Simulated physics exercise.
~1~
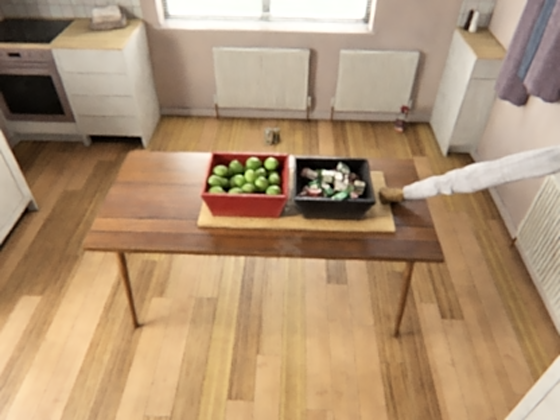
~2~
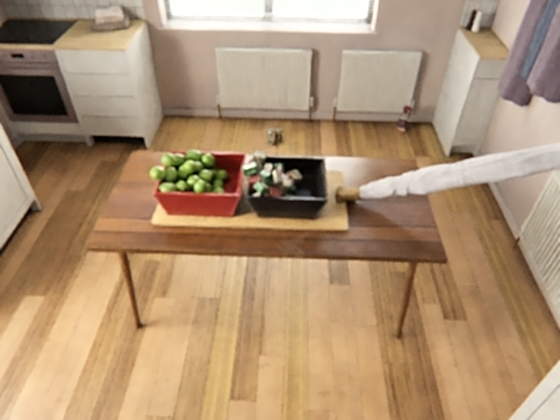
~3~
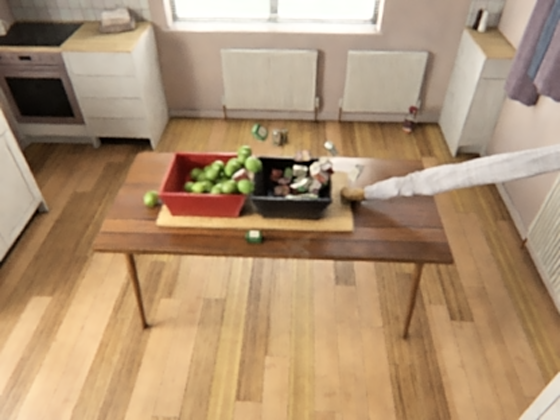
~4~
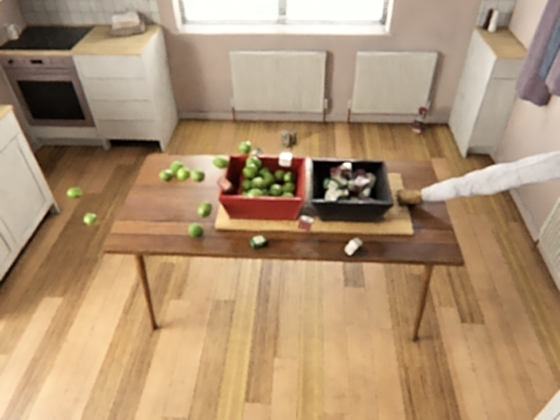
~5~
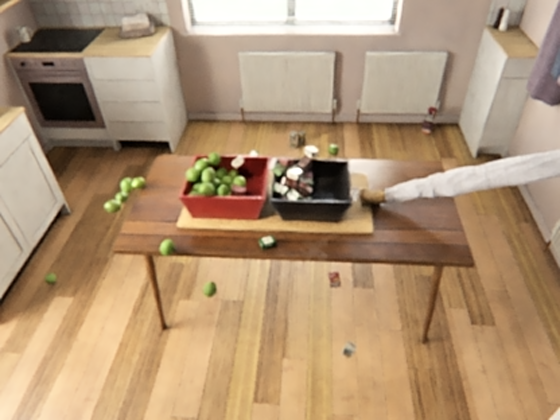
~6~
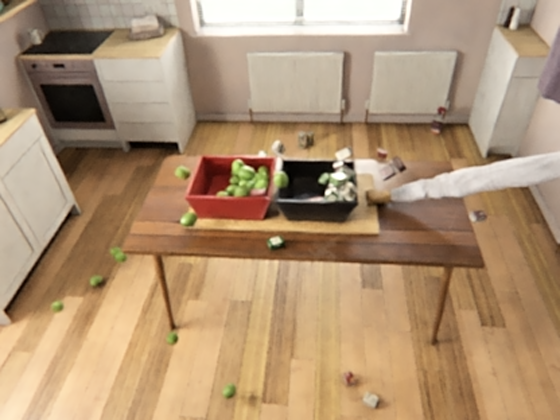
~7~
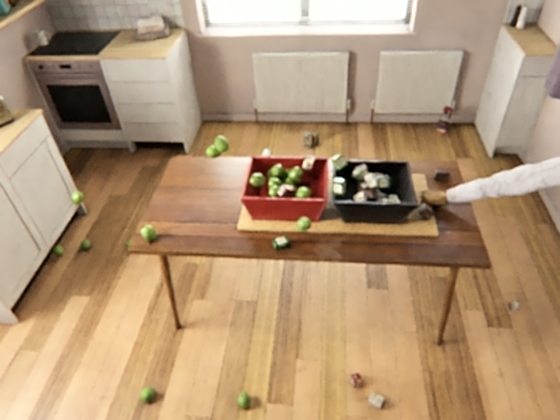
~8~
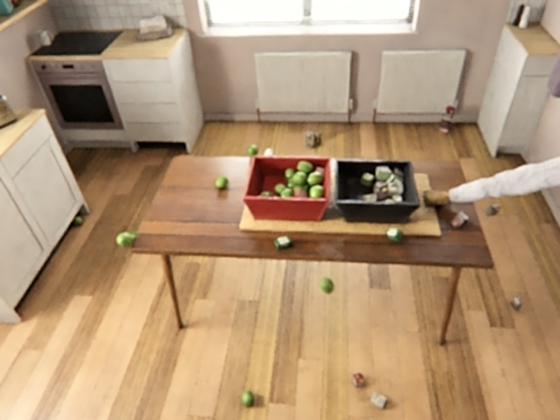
In this clip, a white-sleeved arm shakes a board holding a red basket of green fruit and a black basket of small cartons left and right on a wooden table, spilling pieces onto the tabletop and floor until both baskets are noticeably emptier, with some contents still inside.
